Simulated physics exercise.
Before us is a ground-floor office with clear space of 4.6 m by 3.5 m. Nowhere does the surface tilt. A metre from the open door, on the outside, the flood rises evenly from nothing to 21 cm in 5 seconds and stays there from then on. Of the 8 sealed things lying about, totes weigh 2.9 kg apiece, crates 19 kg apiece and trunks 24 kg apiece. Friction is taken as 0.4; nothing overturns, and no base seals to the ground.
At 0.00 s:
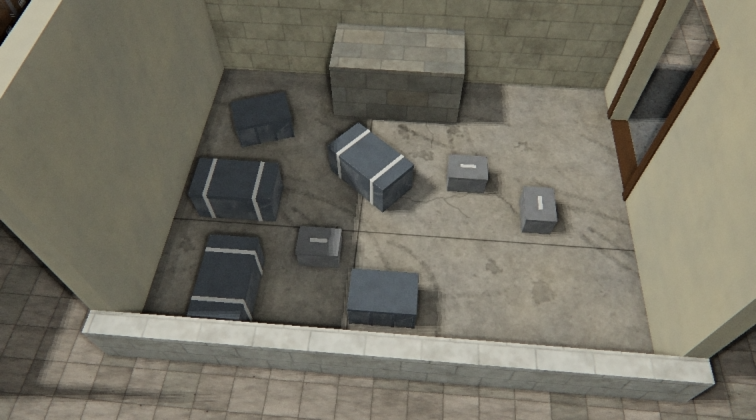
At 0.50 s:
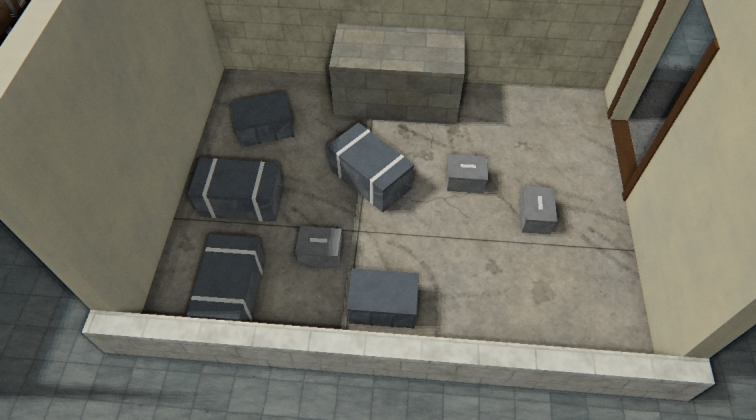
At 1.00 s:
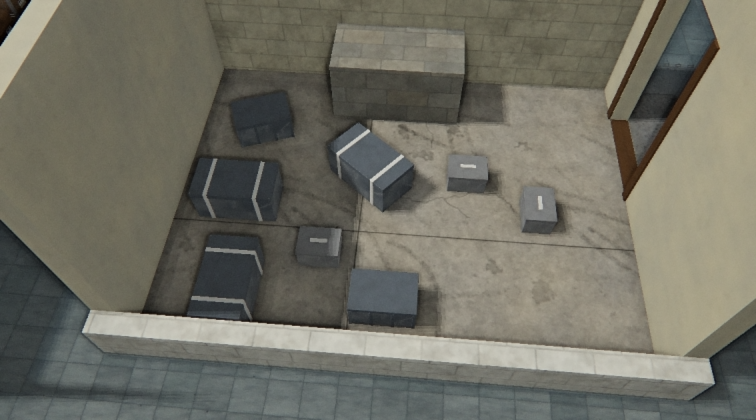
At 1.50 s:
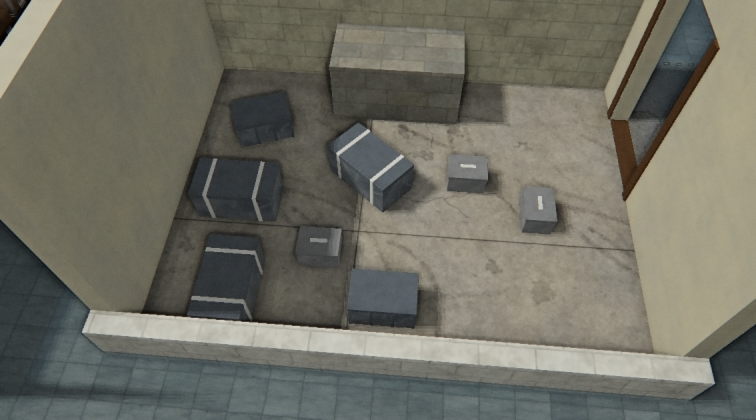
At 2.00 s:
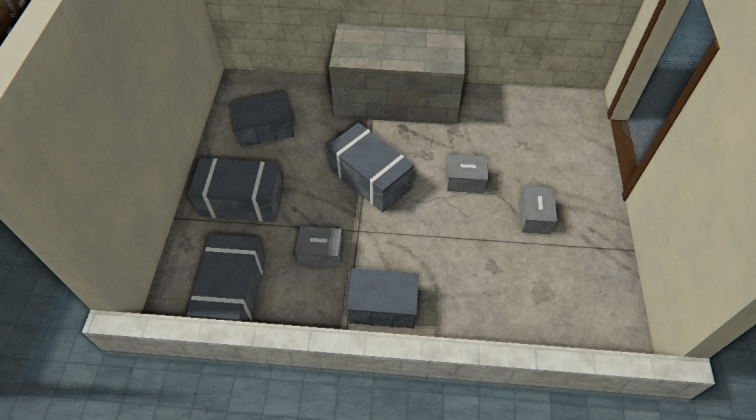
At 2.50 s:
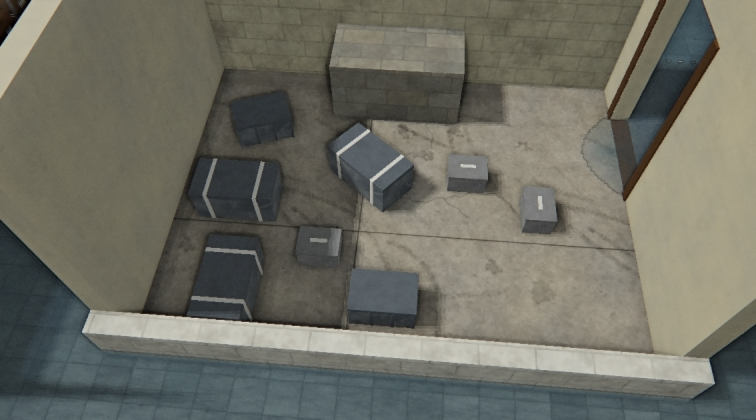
Water spreading over the paving outside a walled room of still trunks and crates, then a small patch appearing inside the doorway.
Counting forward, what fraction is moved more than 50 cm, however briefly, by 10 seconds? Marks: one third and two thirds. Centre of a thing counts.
It's shaping up to be some of them, a third to two thirds.
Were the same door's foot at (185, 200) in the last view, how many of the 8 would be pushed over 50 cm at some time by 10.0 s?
Result: 7.
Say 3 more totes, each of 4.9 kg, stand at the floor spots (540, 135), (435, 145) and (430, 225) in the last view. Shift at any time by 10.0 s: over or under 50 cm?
Taking them in order, the first is beyond that distance, the second is beyond that distance and the third is beyond that distance.
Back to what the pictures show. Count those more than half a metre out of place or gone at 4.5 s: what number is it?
My count gives 0.
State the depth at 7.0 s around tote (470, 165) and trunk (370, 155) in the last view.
Close to 7 and 4 centimetres.
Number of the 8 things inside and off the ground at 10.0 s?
At that point I count 7.
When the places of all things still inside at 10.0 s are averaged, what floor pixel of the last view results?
I'd put it around (297, 246).
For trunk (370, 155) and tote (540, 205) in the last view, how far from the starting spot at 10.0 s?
Net displacement, in order: 100 cm; 140 cm.
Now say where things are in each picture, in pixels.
The first picture shows a tote at (540, 203) rests on the ground; a tote at (468, 167) rests on the ground; 0.0 m2 under water; 0 of 8 have shifted.
The second picture shows a tote at (540, 203), on the bottom; a tote at (468, 167) rests on the ground; water covers 0.0 m2; 0 of 8 have shifted.
The third picture shows a tote at (540, 203), on the bottom; a tote at (468, 167) rests on the ground; water covers 0.0 m2; 0 of 8 have shifted.
The fourth picture shows a tote at (540, 203), on the bottom; a tote at (468, 167) rests on the ground; water covers 0.0 m2; 0 of 8 have shifted.
The fifth picture shows a tote at (540, 203), on the bottom; a tote at (468, 167) rests on the ground; water covers 0.0 m2; 0 of 8 have shifted.
The sixth picture shows a tote at (540, 203) rests on the ground; a tote at (468, 167), on the bottom; 0.3 m2 under water; 0 of 8 have shifted.
After 3.5 s 0 of 8 are over 50 cm from their spots; 0 afloat.
After 4.5 s 0 of 8 are over 50 cm from their spots; 0 afloat.
After 7.0 s 2 of 8 are over 50 cm from their spots; 1 afloat.
After 10.0 s 5 of 8 are over 50 cm from their spots, and 5 have been at some point; 7 afloat.
